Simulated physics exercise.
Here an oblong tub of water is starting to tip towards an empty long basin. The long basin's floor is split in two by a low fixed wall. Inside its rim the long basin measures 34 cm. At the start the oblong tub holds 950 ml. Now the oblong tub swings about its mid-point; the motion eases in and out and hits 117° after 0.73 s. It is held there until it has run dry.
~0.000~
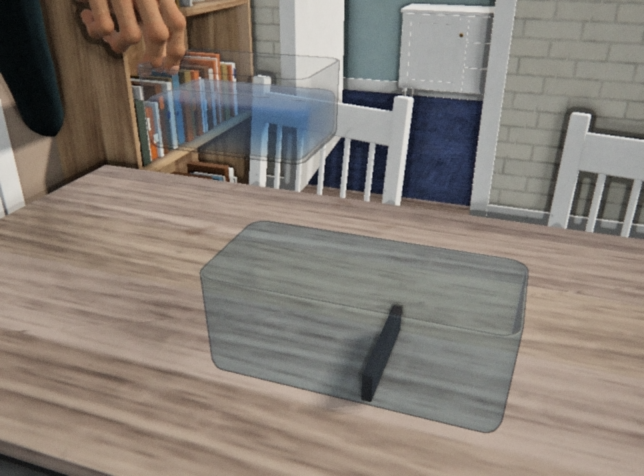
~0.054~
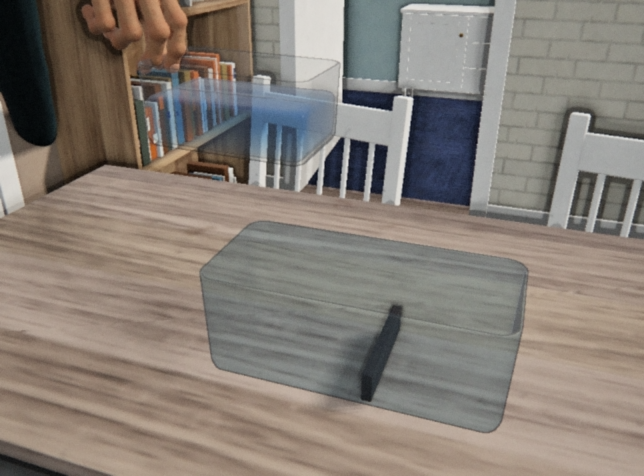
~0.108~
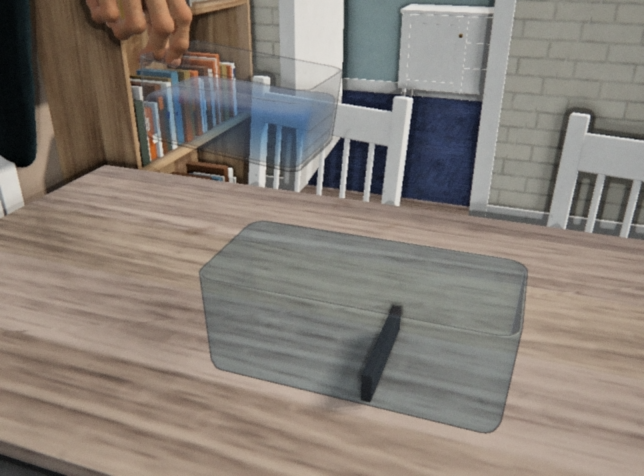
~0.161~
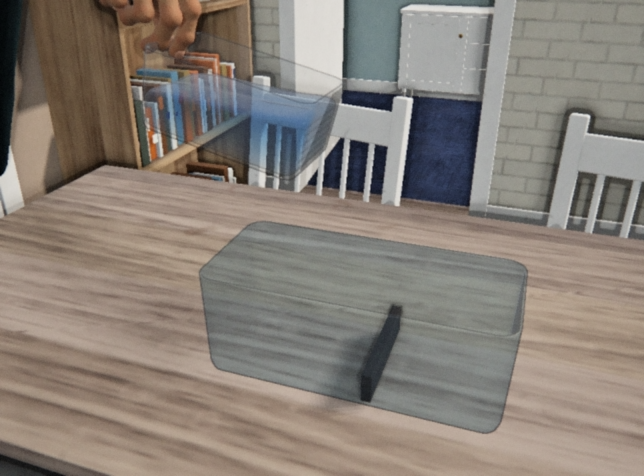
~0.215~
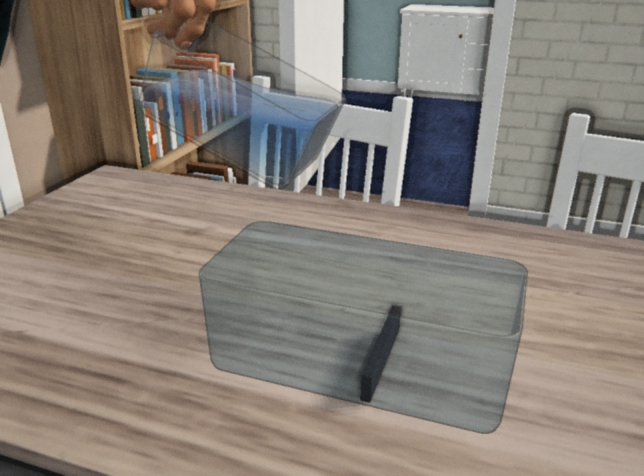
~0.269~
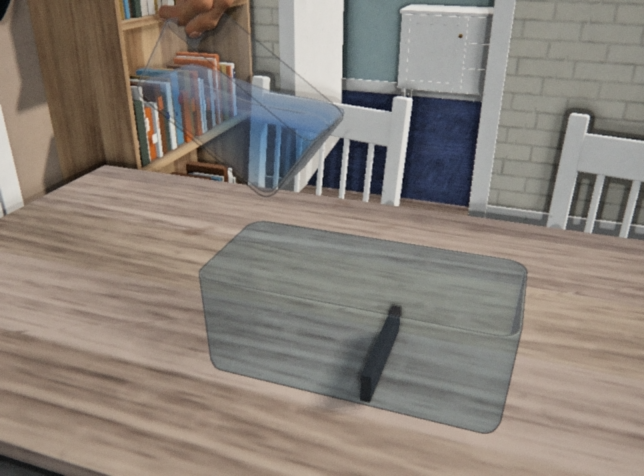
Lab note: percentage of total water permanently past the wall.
Approx. 34 %.
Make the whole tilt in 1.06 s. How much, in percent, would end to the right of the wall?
That would be about 40 in a hundred, I'd say.
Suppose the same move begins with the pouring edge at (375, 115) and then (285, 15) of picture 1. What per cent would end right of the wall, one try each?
Try 1: Approx. 45 %; try 2: Approx. 20 %.
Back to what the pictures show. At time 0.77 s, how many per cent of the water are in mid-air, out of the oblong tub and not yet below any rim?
9 per cent, roughly.
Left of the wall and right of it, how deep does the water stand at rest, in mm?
On the left it stands about 20 mm, on the right about 16 mm.
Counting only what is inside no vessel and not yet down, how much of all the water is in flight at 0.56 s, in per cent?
Close to 50 per cent, I'd say.
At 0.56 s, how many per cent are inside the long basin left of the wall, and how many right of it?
20 per cent left and 16 right, roughly.
Then, 0.56 s in, the tilt is 102° and 14 per cent is still to pour, 21 is left of the wall and 16 right of it.
Then, 0.77 s in, the tilt is 117° and 1 per cent is still to pour, 60 is left of the wall and 28 right of it.
Then, 0.99 s in, the tilt is 117° and 0 per cent is still to pour, 59 is left of the wall and 34 right of it.
Then, 1.23 s in, the tilt is 117° and 0 per cent is still to pour, 59 is left of the wall and 34 right of it.
Finally, 59 per cent lies left of the wall, 34 right of it and 6 outside.
